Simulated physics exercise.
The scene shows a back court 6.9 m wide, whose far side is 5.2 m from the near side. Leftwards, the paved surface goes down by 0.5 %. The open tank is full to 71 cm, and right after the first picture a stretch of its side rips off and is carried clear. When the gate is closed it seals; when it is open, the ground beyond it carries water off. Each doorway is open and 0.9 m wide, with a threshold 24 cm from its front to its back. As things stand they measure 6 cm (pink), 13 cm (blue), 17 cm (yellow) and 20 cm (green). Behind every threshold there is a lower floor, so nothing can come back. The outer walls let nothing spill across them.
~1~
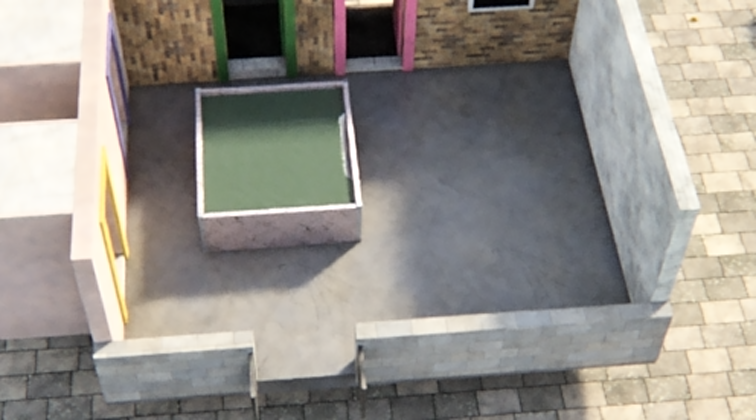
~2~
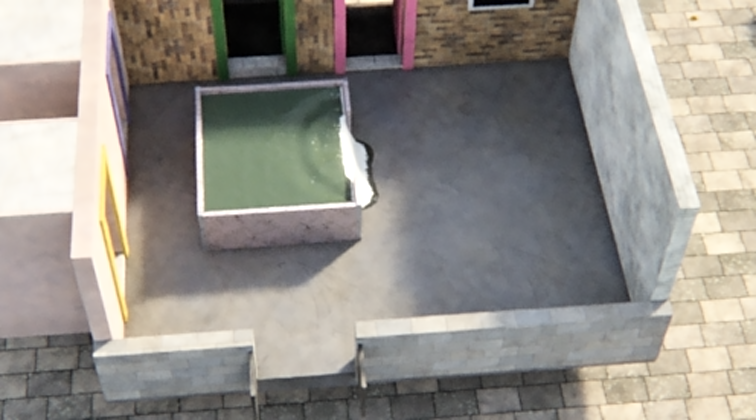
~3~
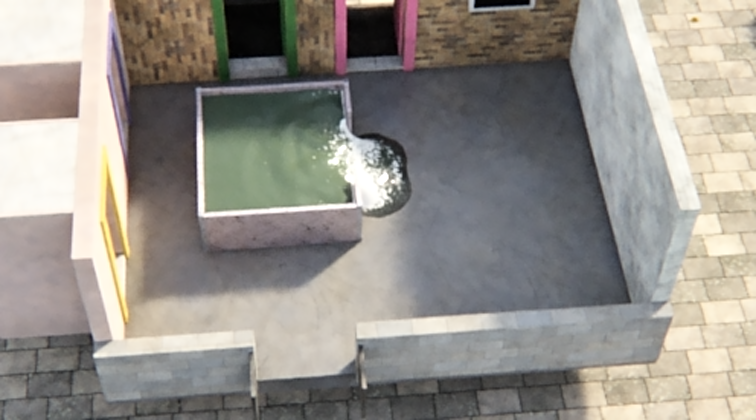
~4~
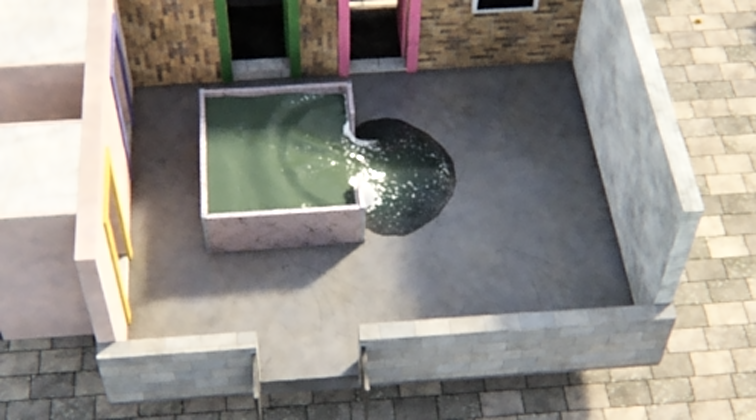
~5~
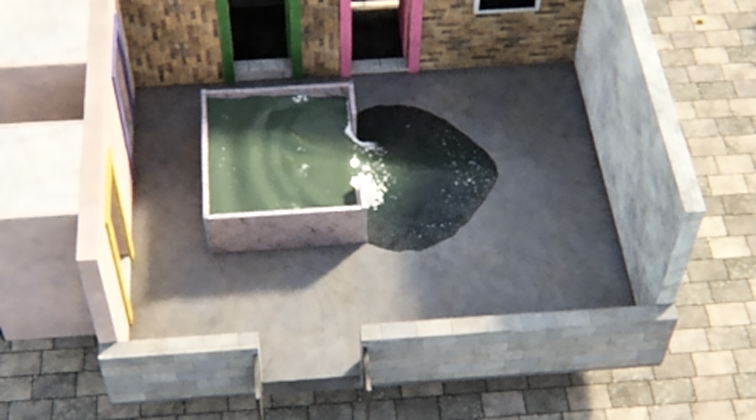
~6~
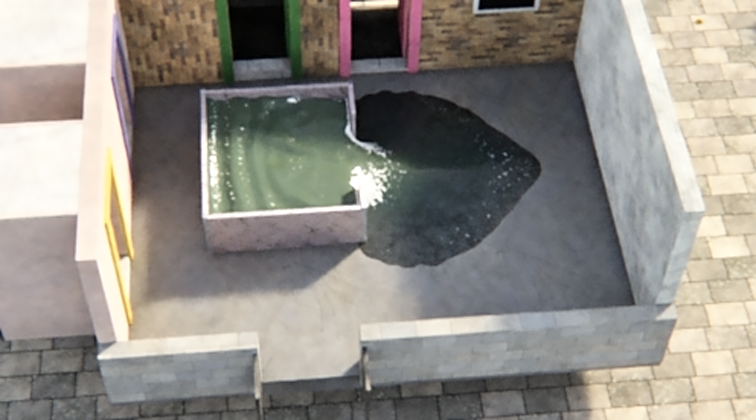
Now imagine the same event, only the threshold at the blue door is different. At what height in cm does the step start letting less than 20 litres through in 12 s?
At about 10 cm.
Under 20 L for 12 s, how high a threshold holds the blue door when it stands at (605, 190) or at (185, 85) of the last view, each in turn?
Minimums: Roughly 22 cm and 11.5 cm.
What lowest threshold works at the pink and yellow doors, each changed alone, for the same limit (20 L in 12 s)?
About 6.0 cm at pink and 13.0 cm at yellow.
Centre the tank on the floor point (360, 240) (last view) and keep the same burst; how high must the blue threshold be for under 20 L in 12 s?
At least roughly 13.5 cm high.
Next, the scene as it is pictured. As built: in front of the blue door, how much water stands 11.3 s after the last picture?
16.0 cm.
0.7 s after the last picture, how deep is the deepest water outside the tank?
Max depth: Around 38 cm.
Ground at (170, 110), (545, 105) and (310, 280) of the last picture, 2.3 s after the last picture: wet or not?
One by one: Clear, drenched, clear.
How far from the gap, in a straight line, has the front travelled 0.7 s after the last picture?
3.8 metres.
Then, 0.7 s after the last picture water covers 40 % of the floor, deepest (38 cm) near (367, 179); it has not reached the blue door.
Then, 2.3 s after the last picture water covers 50 % of the floor, deepest (32 cm) near (641, 338); it has not reached the blue door.
Then, 11.3 s after the last picture water covers 95 % of the floor, deepest (18 cm) near (132, 194); 16 cm at the blue door, 5 litres in over its 13 cm threshold.
At the blue door as built, the water peaked near 16 cm, 11.1 s after the last picture.
Run again over the same 12 s with other heights there, 30 litres in over 8.5 cm, 9 litres over 12 cm. The limit of 20 litres is kept from about 10 cm up.
